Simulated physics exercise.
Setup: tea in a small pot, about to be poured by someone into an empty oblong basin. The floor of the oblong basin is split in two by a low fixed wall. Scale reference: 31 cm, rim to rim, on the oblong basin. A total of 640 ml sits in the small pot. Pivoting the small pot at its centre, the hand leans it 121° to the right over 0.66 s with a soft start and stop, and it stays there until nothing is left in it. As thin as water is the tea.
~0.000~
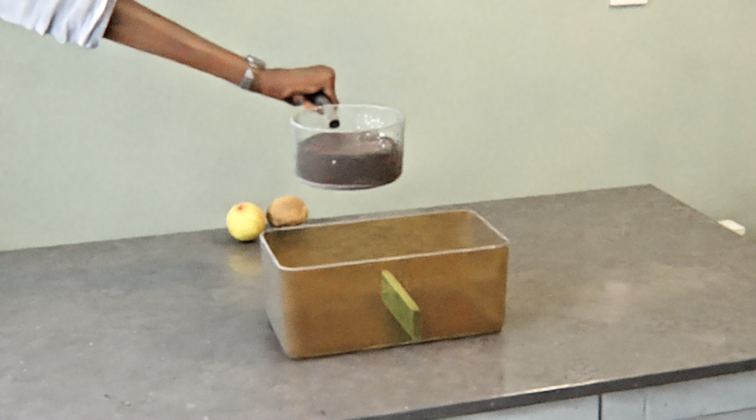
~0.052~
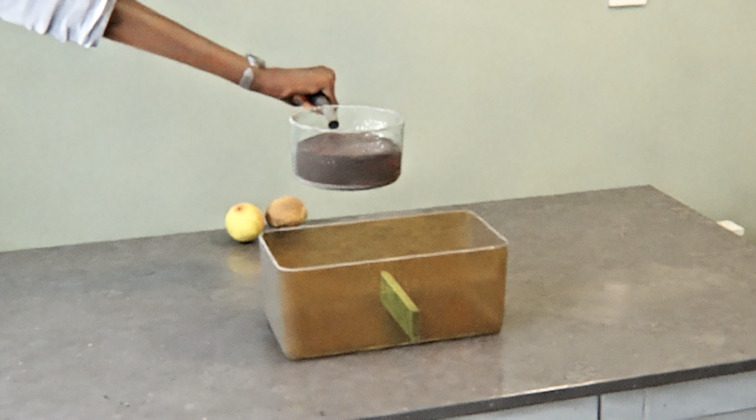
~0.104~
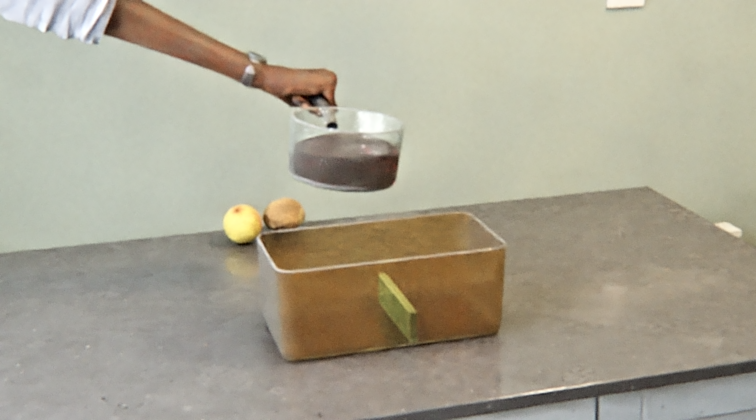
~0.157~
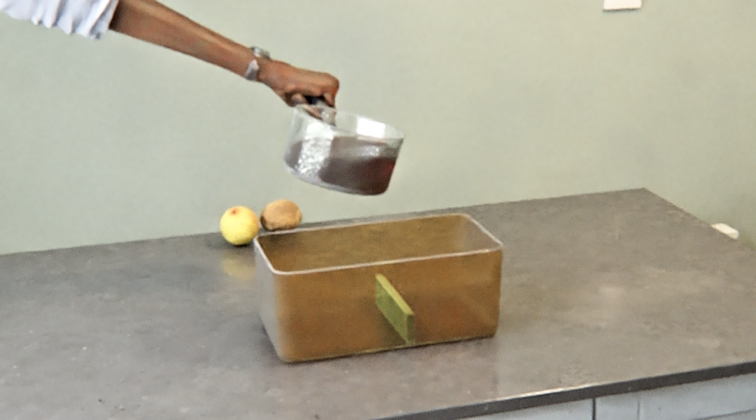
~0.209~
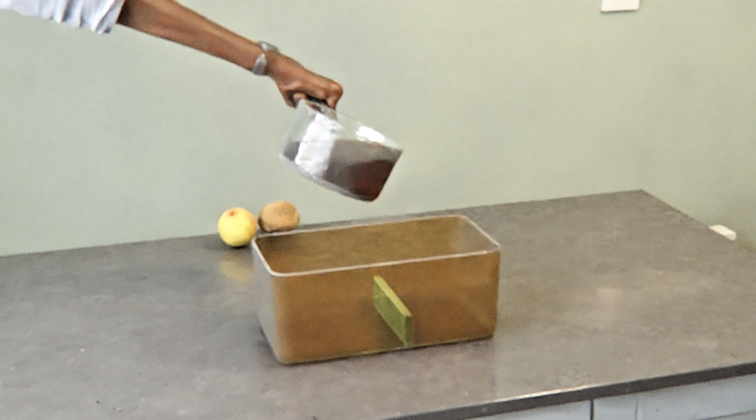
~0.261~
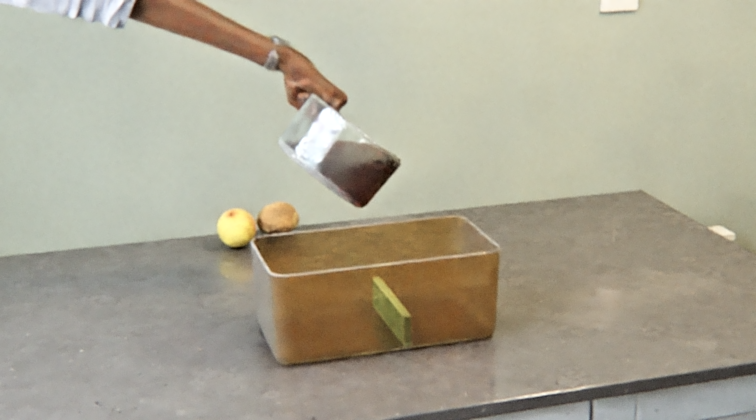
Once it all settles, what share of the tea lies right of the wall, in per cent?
68 %.
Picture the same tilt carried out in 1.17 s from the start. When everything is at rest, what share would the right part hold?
Roughly 85 %.
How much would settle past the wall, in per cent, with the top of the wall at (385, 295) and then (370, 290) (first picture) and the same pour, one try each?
Respectively close to 85 and 90 %.
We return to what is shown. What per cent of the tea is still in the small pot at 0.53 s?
Some 20 per cent.
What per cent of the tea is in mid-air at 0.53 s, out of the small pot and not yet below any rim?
36 %.
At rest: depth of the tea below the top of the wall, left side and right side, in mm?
The left comes to roughly 38 mm and the right to roughly 20 mm.
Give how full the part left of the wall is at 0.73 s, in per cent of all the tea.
That share comes to around 20 in a hundred.
By 0.53 s the tilt is 110° and 19 per cent is still to pour, 0 is left of the wall and 45 right of it.
By 0.73 s the tilt is 121° and 2 per cent is still to pour, 20 is left of the wall and 70 right of it.
By 0.94 s the tilt is 121° and 0 per cent is still to pour, 29 is left of the wall and 68 right of it.
By 1.16 s the tilt is 121° and 0 per cent is still to pour, 30 is left of the wall and 68 right of it.
At rest 30 per cent lies left of the wall, 68 right of it and 3 outside.
